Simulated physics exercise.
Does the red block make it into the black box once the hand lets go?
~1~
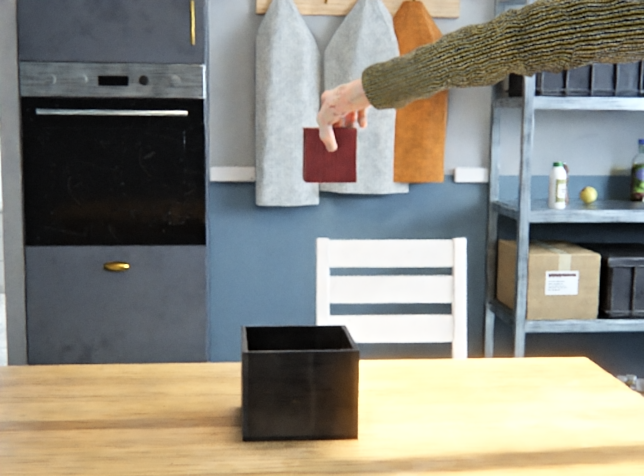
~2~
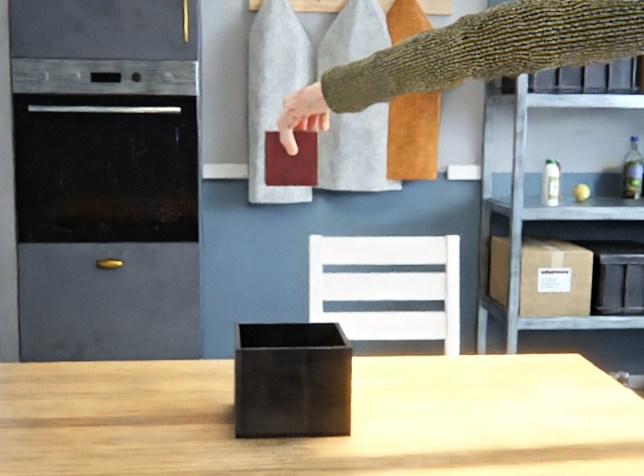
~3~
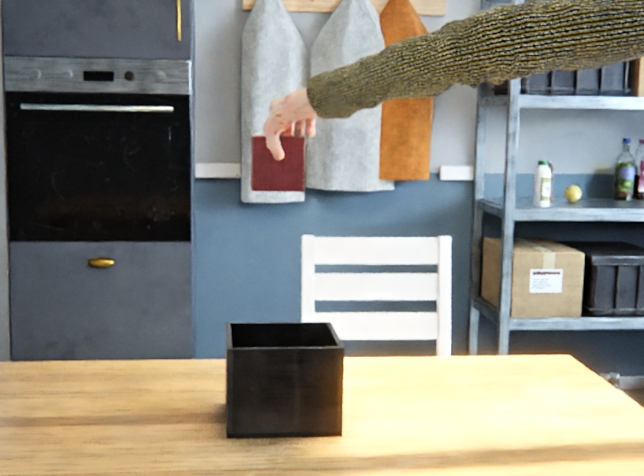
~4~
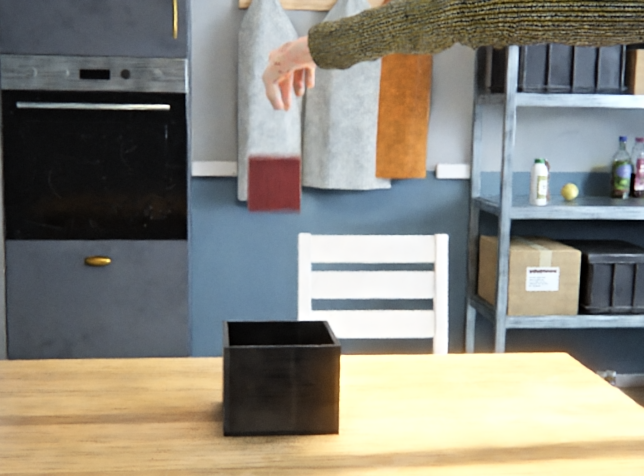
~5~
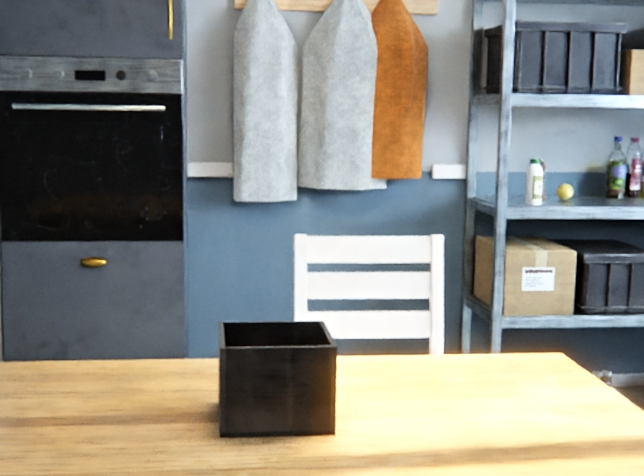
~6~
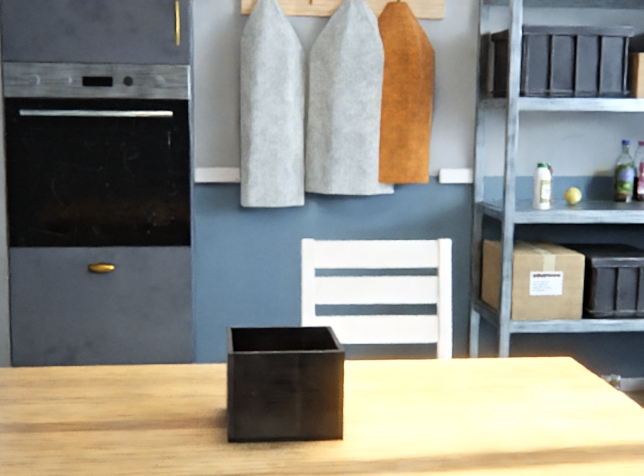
Yes, the red block lands inside the black box. It falls from above the opening and is then hidden from view, with nothing left on the table around the box.
